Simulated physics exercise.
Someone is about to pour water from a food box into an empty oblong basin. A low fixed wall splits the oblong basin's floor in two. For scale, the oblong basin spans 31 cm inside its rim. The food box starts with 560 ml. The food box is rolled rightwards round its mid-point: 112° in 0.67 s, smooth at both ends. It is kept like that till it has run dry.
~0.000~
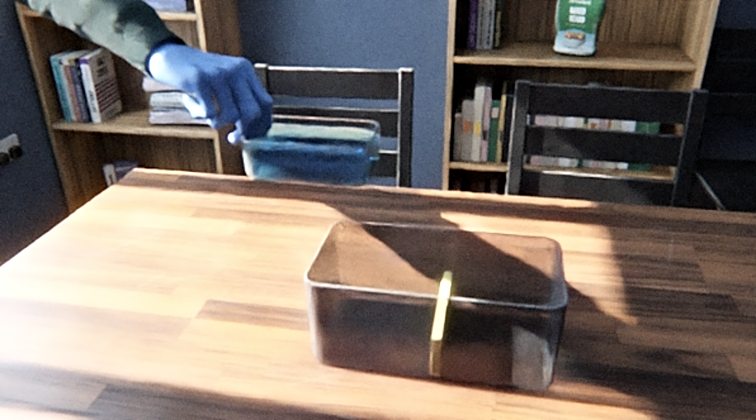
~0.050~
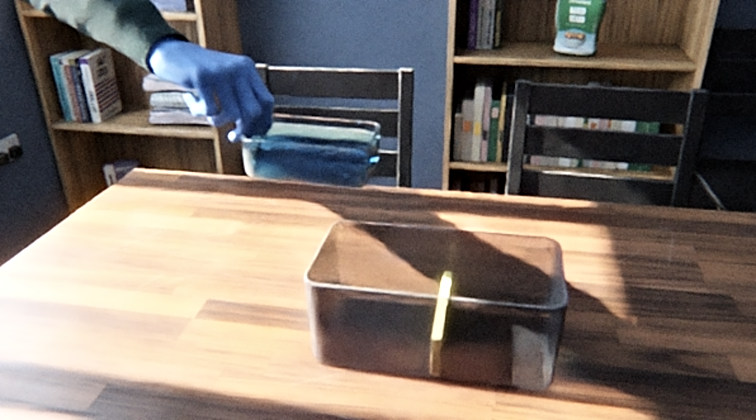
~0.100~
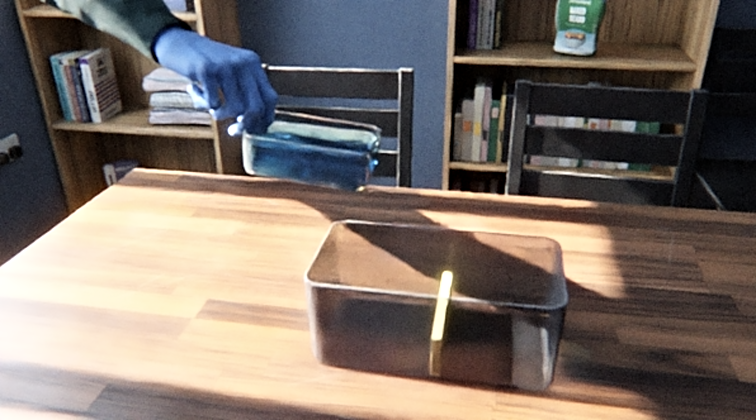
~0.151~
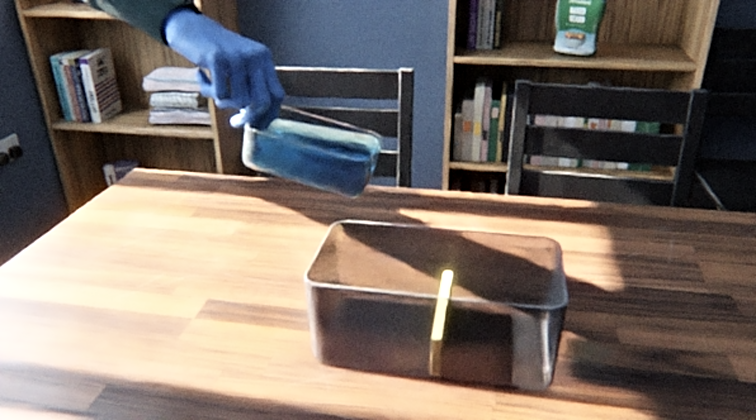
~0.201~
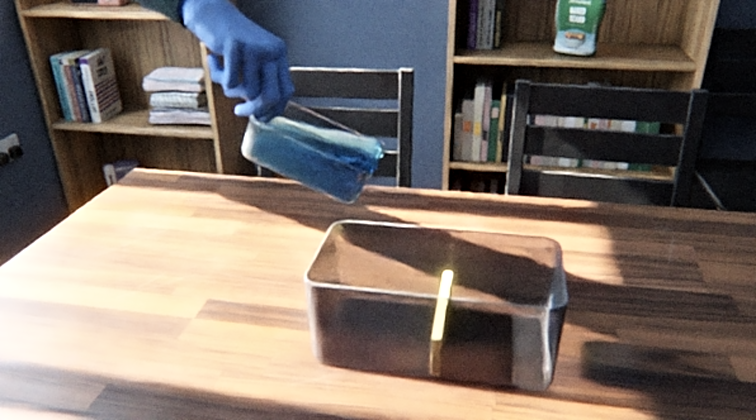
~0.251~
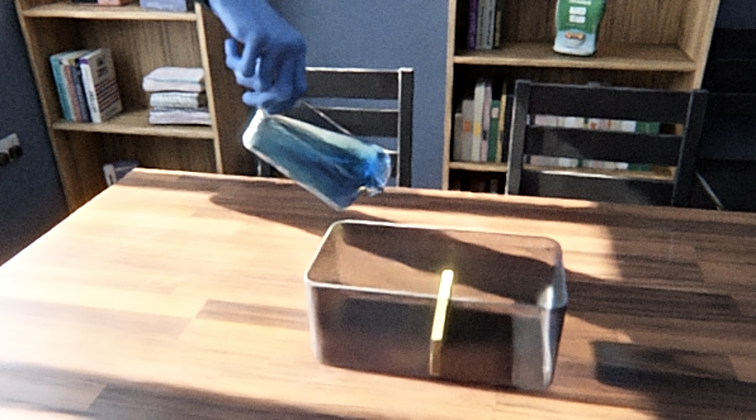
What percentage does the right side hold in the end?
The far part has some 3 per cent.
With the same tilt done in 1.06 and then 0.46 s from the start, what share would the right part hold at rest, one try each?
First 15, then 5 per cent.
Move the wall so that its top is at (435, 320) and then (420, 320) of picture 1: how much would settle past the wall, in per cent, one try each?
In turn about 25 and 60 per cent.
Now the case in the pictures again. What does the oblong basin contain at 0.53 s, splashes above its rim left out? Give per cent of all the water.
Near 68 in a hundred.
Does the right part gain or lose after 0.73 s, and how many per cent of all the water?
It goes up by about 2.
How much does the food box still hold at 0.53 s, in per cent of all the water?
About 4 per cent.
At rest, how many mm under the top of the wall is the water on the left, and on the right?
Some 38 mm on the left and 58 mm on the right.
By 0.53 s the tilt is 100° and 4 per cent is still to pour, 69 is left of the wall and 0 right of it.
By 0.73 s the tilt is 112° and 0 per cent is still to pour, 94 is left of the wall and 1 right of it.
By 0.94 s the tilt is 112° and 0 per cent is still to pour, 94 is left of the wall and 3 right of it.
By 1.17 s the tilt is 112° and 0 per cent is still to pour, 94 is left of the wall and 3 right of it.
At rest 94 per cent lies left of the wall, 3 right of it and 2 outside.
